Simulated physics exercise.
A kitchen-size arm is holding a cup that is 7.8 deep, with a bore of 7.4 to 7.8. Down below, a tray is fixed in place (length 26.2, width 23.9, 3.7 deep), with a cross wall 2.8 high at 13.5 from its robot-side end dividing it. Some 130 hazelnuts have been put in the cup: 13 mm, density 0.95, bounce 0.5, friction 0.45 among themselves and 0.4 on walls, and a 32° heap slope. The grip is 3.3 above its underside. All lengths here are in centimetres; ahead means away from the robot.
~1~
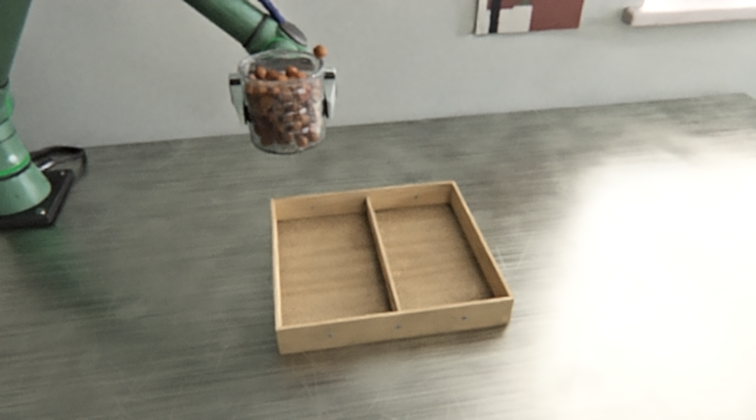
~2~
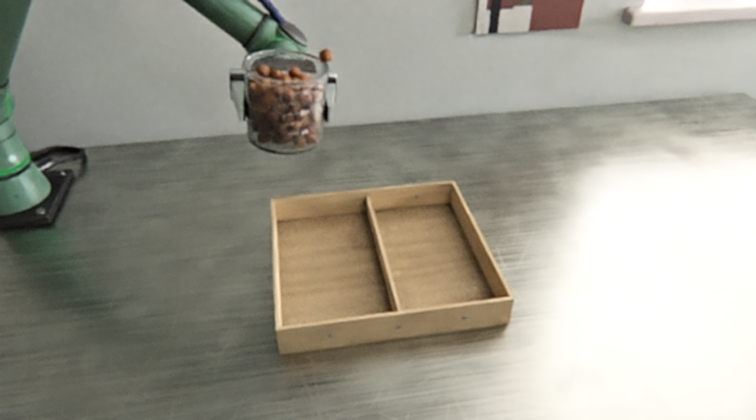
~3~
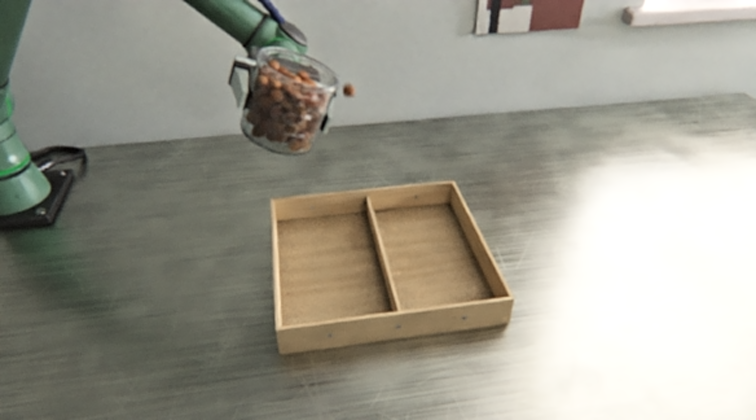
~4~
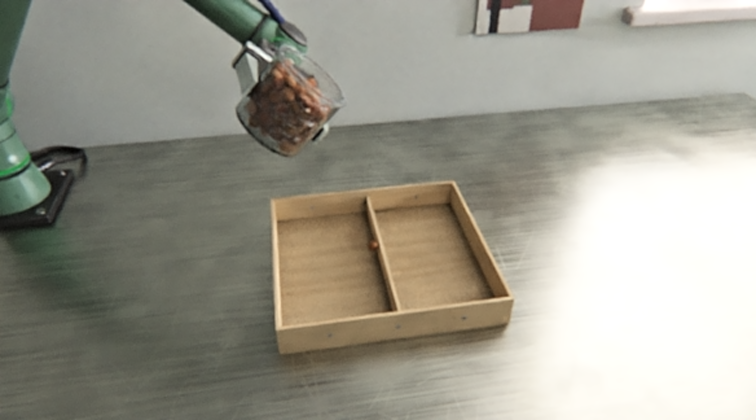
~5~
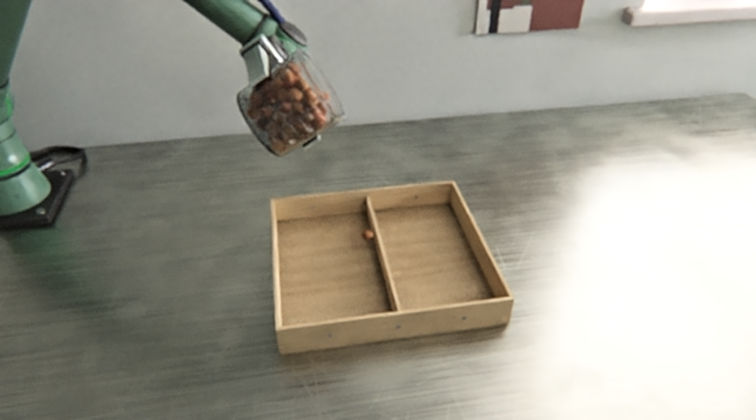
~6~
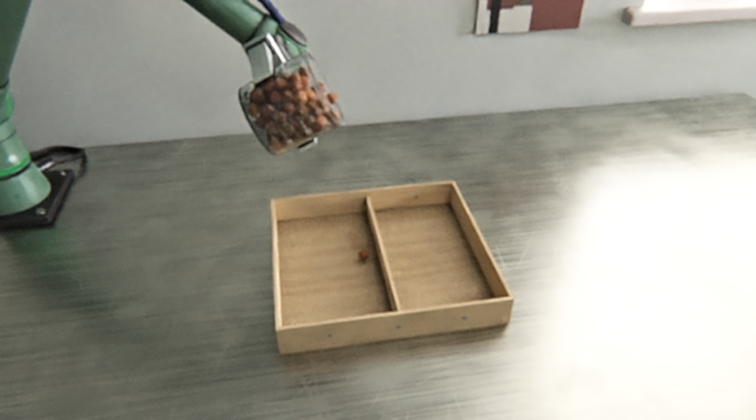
Above a divided wooden tray, a green robot arm tilts a clear cup, dropping one hazelnut.
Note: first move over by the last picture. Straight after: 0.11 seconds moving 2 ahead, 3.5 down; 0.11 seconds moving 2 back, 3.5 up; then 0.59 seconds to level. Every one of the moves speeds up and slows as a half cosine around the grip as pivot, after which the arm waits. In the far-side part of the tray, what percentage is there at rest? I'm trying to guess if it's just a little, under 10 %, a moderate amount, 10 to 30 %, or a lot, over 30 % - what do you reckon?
I reckon just a little.
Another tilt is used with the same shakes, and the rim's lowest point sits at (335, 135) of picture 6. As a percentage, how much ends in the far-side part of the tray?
25 percent or so.
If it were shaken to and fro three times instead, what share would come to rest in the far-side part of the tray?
Expected share: About 10 %.
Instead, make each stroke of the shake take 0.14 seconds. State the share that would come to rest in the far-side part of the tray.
Estimate: Near 5 per cent.
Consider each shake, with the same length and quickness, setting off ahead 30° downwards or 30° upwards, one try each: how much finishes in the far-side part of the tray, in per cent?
It comes to around 10 per cent on the first try and around 35 per cent on the second.
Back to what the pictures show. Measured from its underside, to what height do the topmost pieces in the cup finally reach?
Around 8.0 cm above the underside.
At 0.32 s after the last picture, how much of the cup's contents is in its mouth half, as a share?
Around 45 per cent of it.
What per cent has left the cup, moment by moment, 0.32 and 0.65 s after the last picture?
Estimates in order: Close to 5, close to 5.
Then, 0.32 s later, tilted 60° forward, highest piece 26 above the table; 120 in the cup, 3 in the far-side part, 1 in the robot-side part, 4 in flight or on a rim.
Then, 0.65 s later, tilted 11° forward, highest piece 28 above the table; 119 in the cup, 6 in the far-side part, 3 in the robot-side part.
Then, 1.01 s later, level, highest piece 29 above the table; 119 in the cup, 6 in the far-side part, 3 in the robot-side part.
Then, 2.06 s later, level, highest piece 29 above the table; 119 in the cup, 6 in the far-side part, 3 in the robot-side part.
At rest, 119 in the cup, 6 in the far-side part, 3 in the robot-side part. That is 5 % in the far-side part of the tray.
